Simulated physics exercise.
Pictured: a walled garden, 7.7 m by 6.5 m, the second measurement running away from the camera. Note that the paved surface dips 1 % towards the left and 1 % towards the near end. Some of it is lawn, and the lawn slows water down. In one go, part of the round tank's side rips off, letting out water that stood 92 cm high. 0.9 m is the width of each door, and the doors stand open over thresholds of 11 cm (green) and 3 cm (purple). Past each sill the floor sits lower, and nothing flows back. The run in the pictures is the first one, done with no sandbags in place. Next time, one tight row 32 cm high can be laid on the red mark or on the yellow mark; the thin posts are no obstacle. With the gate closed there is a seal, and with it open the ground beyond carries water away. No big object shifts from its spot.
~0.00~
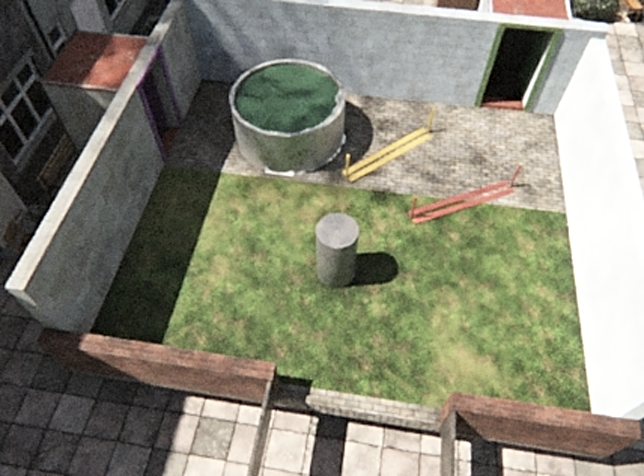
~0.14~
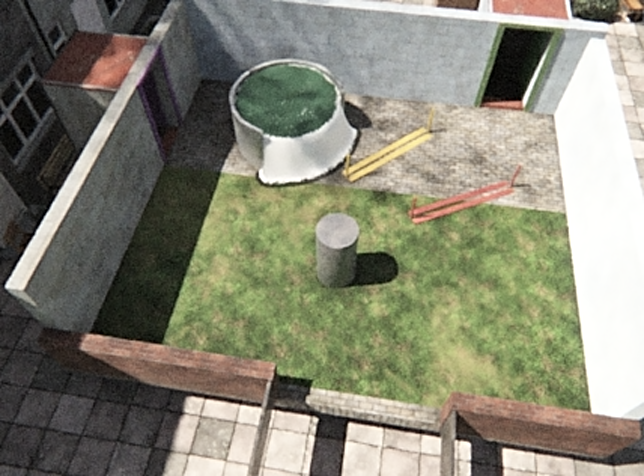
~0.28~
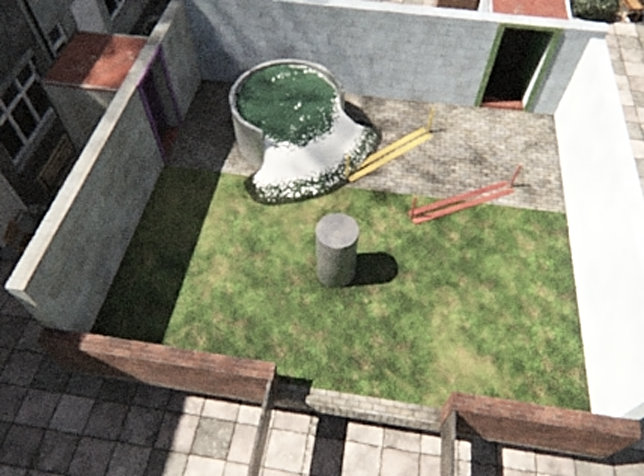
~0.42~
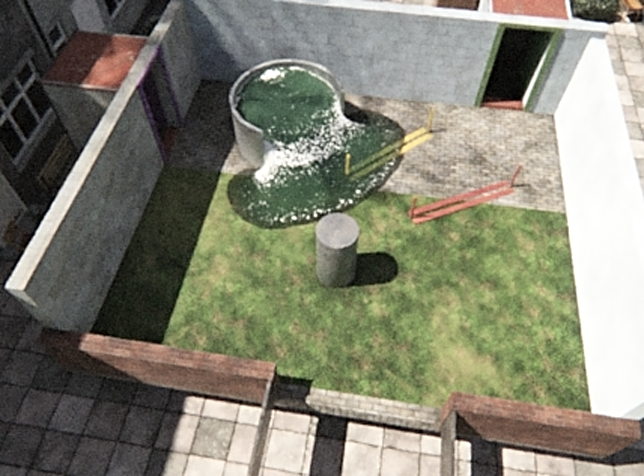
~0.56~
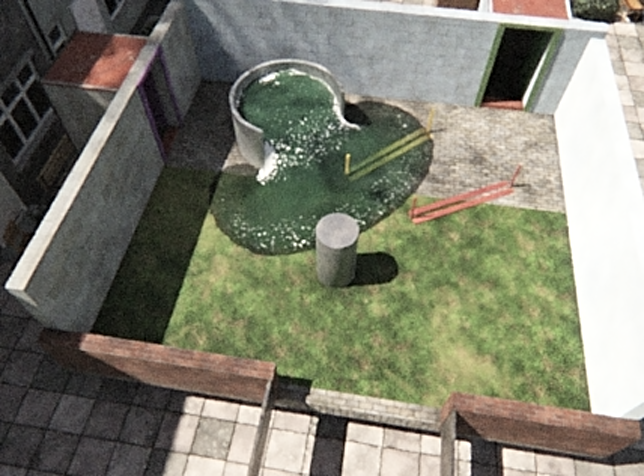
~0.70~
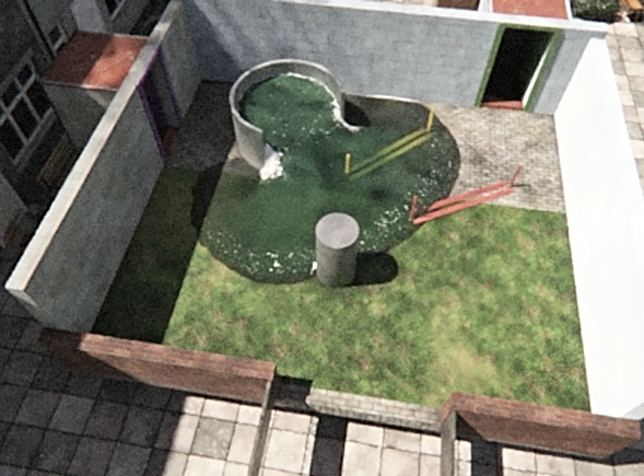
Dark green water bursts through the near side of a round grey tank at the back left of a walled yard, seen from high above by a still camera. A grey cylinder stands on the lawn at the centre, with yellow and red bars on the paving to its right. Foaming white at first, the water spreads over paving and grass, surrounds the yellow bars and reaches the cylinder.
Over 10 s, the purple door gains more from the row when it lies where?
On the red one.
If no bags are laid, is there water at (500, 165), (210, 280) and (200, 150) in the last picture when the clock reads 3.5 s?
Soaked, soaked, bone dry.
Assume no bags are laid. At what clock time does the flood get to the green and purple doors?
So it gets to green at 1.3 s and to purple at 7.0 s.
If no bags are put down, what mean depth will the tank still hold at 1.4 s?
On average it sits near 35 cm.
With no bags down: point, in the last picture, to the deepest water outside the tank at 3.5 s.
(586, 430), roughly.
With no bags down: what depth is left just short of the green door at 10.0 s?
I'd put it at around 1.5 centimetres deep.
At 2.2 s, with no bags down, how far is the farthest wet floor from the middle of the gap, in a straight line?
Reach: Around 5.0 m, straight line.
After 1.4 s water covers 55 % of the floor and is deepest (33 cm) near (323, 254) in the run without bags; in at the purple door, 0 L with no bags, 0 L with the row on red, 0 L on yellow.
After 2.2 s water covers 70 % of the floor and is deepest (24 cm) near (335, 247) in the run without bags; in at the purple door, 0 L with no bags, 0 L with the row on red, 0 L on yellow.
After 3.5 s water covers 85 % of the floor and is deepest (30 cm) near (586, 430) in the run without bags; in at the purple door, 0 L with no bags, 0 L with the row on red, 0 L on yellow.
After 6.0 s water covers 90 % of the floor and is deepest (12 cm) near (457, 410) in the run without bags; in at the purple door, 0 L with no bags, 0 L with the row on red, 0 L on yellow.
After 10.0 s water covers 100 % of the floor and is deepest (13 cm) near (83, 351) in the run without bags; in at the purple door, 0 L with no bags, 3 L with the row on red, 19 L on yellow.
